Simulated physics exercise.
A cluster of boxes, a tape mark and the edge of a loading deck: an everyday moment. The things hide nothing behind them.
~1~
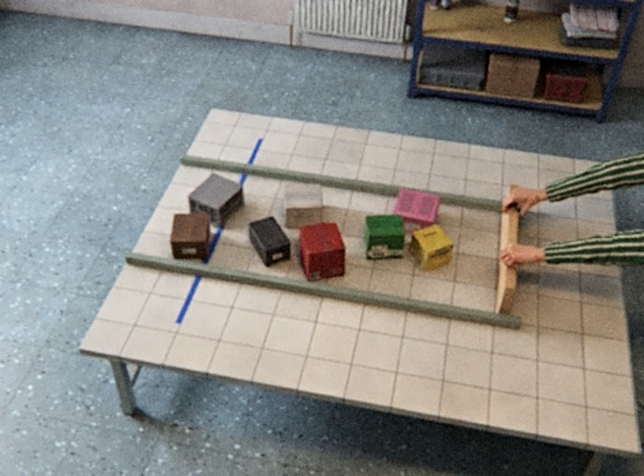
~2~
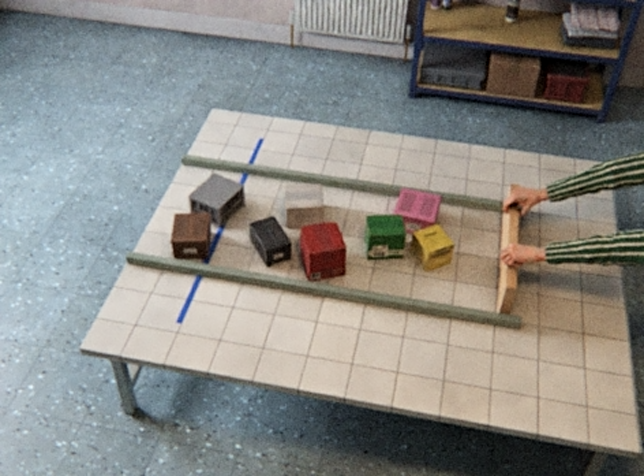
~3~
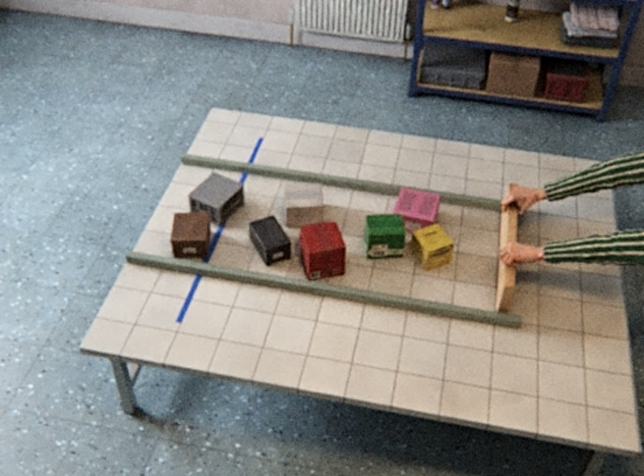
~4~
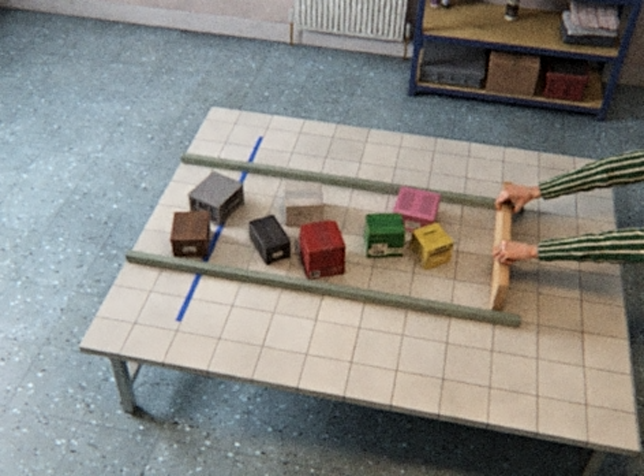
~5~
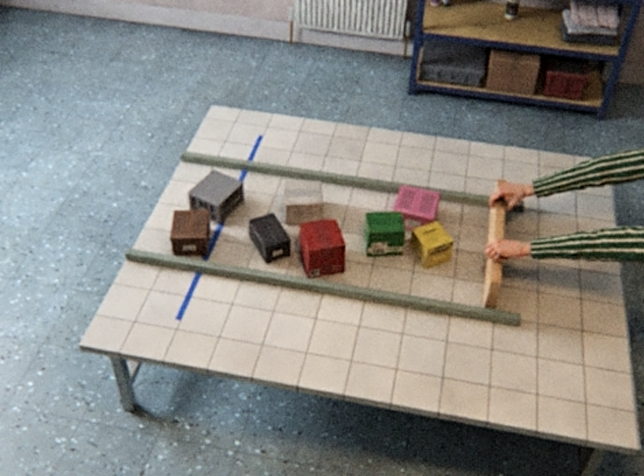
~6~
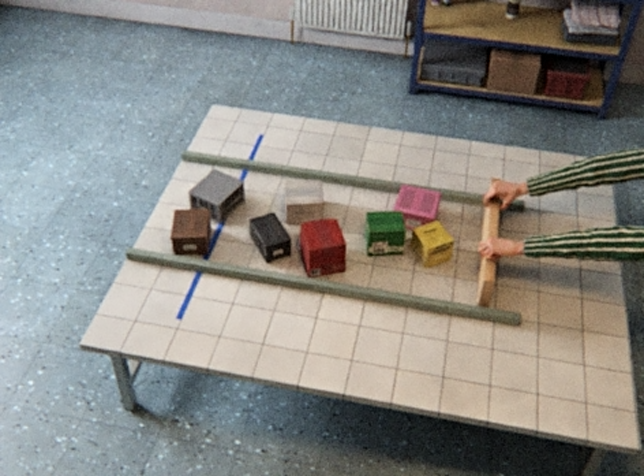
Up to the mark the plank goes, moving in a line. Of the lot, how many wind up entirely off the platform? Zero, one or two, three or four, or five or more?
Entirely off: One or two.
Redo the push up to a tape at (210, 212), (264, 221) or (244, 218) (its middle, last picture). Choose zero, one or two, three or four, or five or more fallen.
Taking the three places in turn: Three or four, no fall at all, 1 or 2.
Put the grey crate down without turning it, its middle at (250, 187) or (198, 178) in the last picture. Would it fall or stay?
It topples off, then topples off.
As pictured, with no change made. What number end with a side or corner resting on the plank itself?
That comes to 3.
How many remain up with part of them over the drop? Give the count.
Overhanging: 2.
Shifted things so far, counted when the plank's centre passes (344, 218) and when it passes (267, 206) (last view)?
The counts are 6 and 8.
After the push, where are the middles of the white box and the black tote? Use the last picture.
First at (178, 177); second at (153, 225).
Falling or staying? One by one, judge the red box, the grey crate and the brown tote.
Taking them in turn, the red box stays where it is, the grey crate goes down and the brown tote goes down.
A little later, none off yet; brown tote at rest near (192, 232); grey crate at rest near (217, 196); black tote at rest near (270, 237).
Next, none off yet; brown tote at rest near (192, 232); grey crate moving near (213, 196); black tote shifted about its own width near (237, 238).
When it is over, the number that fall off is one or two; down, grey crate and brown tote.
